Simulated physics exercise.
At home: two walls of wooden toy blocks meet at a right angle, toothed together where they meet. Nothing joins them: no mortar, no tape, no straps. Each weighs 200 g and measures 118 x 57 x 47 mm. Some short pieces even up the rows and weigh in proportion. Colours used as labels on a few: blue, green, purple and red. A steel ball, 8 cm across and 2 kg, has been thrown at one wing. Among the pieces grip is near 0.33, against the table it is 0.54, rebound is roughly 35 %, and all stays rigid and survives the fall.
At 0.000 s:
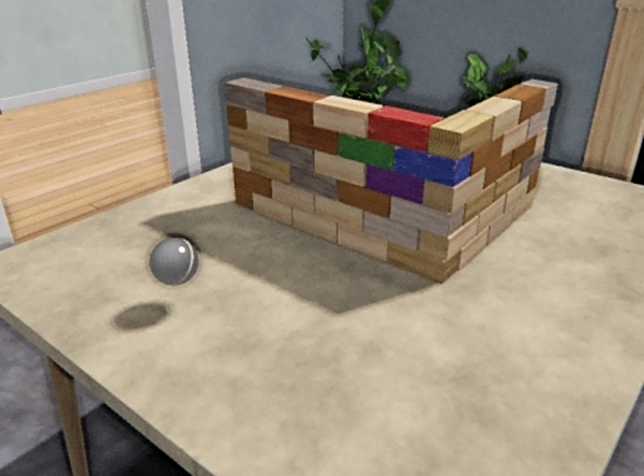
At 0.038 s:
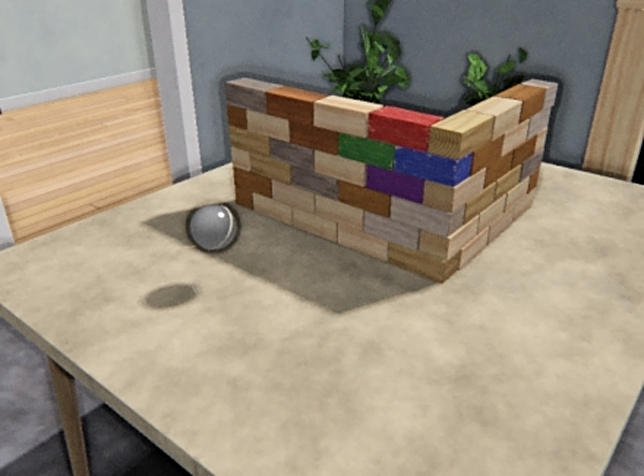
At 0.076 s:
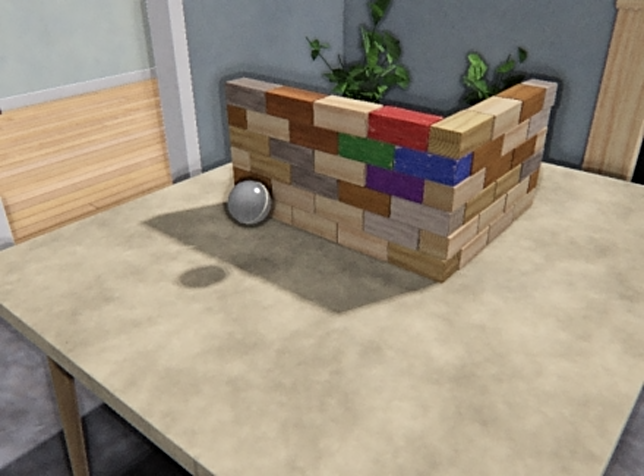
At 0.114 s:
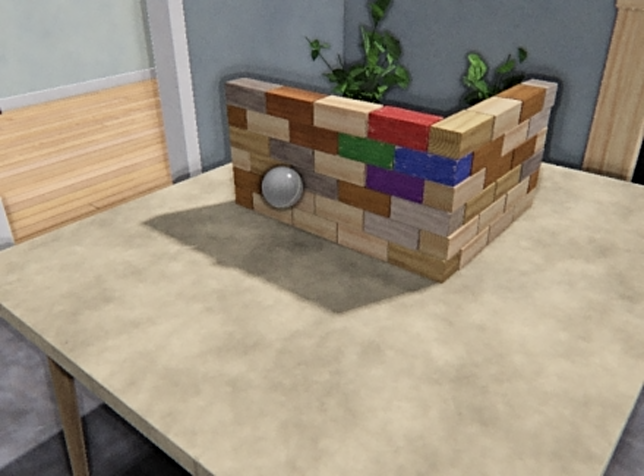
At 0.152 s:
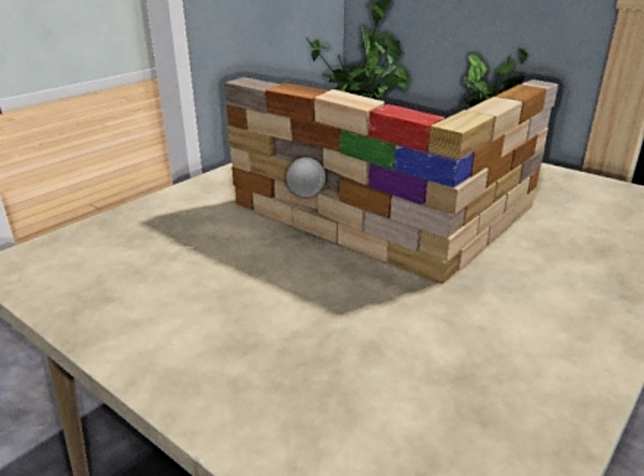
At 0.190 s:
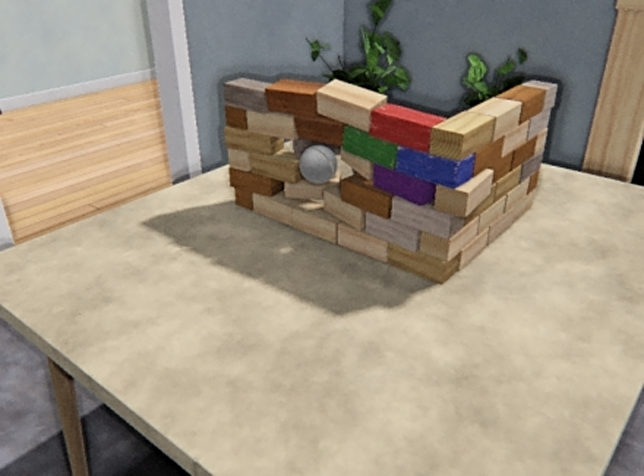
A steel ball flies rightward into a wall of wooden blocks, pushing several out of place.
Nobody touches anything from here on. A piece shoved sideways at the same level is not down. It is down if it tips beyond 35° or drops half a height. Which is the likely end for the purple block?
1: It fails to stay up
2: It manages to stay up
It manages to stay up (2).
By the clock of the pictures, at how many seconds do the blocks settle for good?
Somewhere close to 2.5 s.
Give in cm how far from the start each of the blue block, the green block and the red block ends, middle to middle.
Blue 2, green 28, red 32.
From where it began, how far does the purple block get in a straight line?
Straight-line shift: Approx. 2 cm.
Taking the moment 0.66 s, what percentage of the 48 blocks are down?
By then, 15 per cent.
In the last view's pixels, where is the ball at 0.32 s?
Roughly at pixel (357, 171).
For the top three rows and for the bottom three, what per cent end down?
30% and 10%.
Around 0.32 s, ball still moving; 5 of the 48 blocks down; purple block displaced 13 mm; green block tipped 5°.
Around 0.66 s, ball still moving; 7 of the 48 blocks down; purple block displaced 17 mm; green block tipped 34°, 15 mm lower.
Around 1.34 s, ball still moving; 9 of the 48 blocks down; purple block displaced 17 mm; red block on its side.
Finally (2.7 s), ball rolling away; 9 of the 48 blocks down; purple block displaced 17 mm; red block on its side; green block on its side. Seen by the last camera, middles, purple block near (411, 180), red block near (448, 204).
